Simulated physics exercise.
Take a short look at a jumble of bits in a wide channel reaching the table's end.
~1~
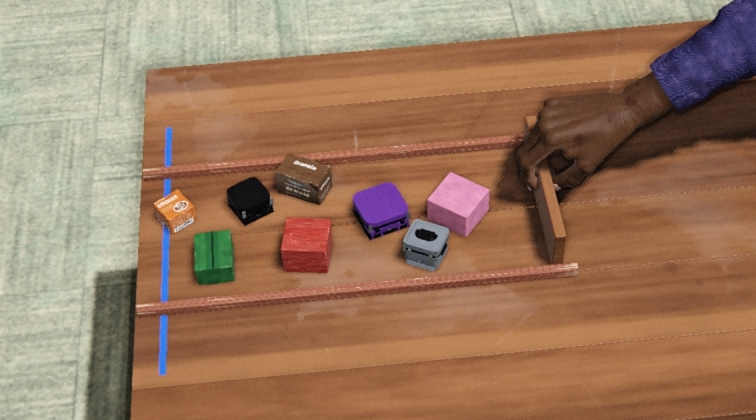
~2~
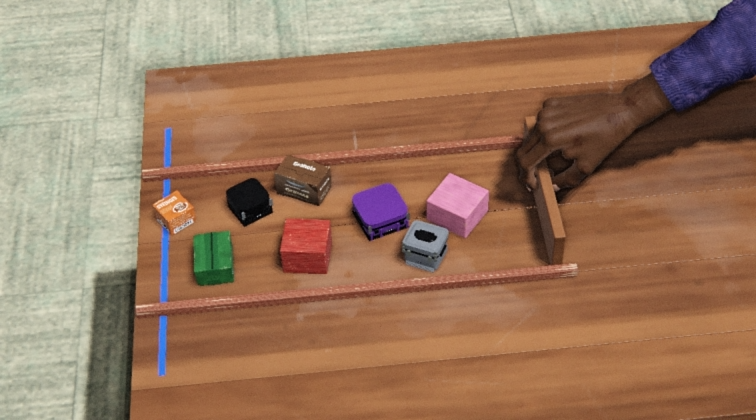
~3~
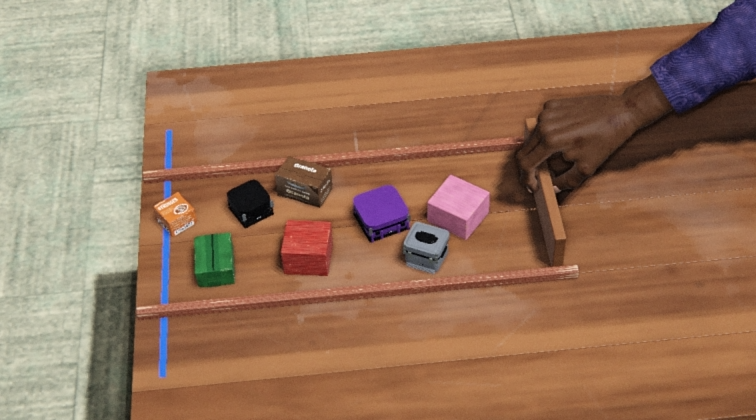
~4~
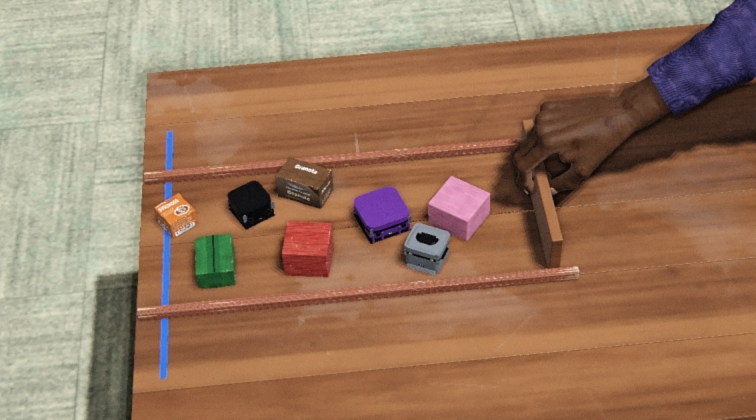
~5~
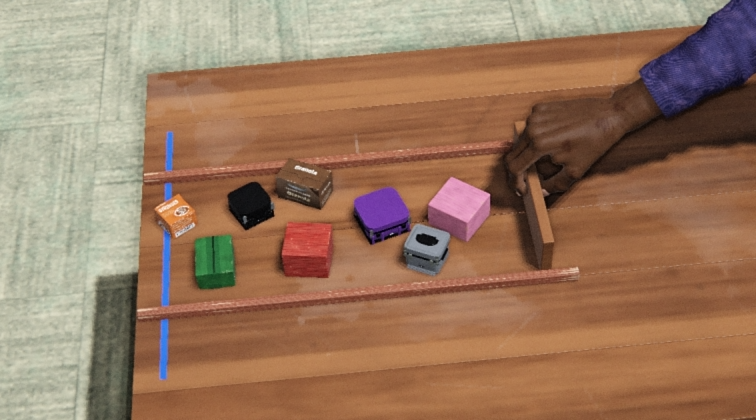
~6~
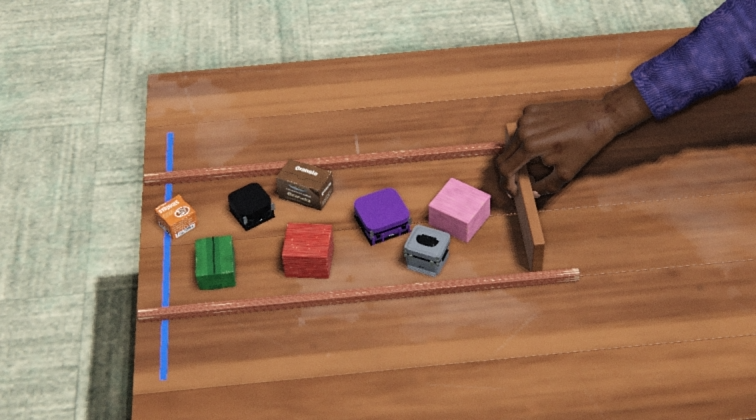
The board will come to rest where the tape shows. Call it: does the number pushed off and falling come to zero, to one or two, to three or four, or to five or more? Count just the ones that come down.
It comes to five or more.
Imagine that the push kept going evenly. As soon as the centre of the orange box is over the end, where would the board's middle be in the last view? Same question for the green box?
Roughly at (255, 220) and roughly at (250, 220).
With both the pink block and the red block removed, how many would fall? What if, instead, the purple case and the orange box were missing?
The number is 3 for the first case and 3 for the second.
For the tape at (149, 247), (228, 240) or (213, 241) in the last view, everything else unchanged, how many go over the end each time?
Respectively 8, 2 and 2.
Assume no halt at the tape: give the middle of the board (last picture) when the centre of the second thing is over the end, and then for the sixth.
About (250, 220), then about (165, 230).
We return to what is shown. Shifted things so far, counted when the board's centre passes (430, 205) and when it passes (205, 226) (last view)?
Well, it's 3 at the first one and 8 at the second.
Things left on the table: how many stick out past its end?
The number would be 3.
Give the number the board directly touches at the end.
That comes to 3.
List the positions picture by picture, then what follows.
The first frame shows orange box (175, 212); green box (214, 257); black case (250, 202); board (544, 189); tape (166, 241).
The second frame shows green box (214, 259); red block (307, 246).
The third frame shows black case (250, 204); grey case (427, 248).
The fourth frame shows orange box (176, 216); purple case (382, 215).
The fifth frame shows green box (215, 262); board (532, 195).
The sixth frame shows orange box (176, 217); green box (215, 263); black case (251, 207); board (523, 197); tape (167, 246).
Early on, none off yet; orange box at rest near (176, 217); green box at rest near (215, 263); black case at rest near (251, 207).
A while later, none off yet; orange box at rest near (172, 218); green box travelled a little near (203, 267); black case travelled about its own width near (210, 202).
Further along, one off so far; orange box on its side near (121, 250); green box leaning well over near (110, 307); black case travelled well along near (155, 204).
Finally, the number that fall off is five or more; lost, purple case, red block, black case, green box and orange box.
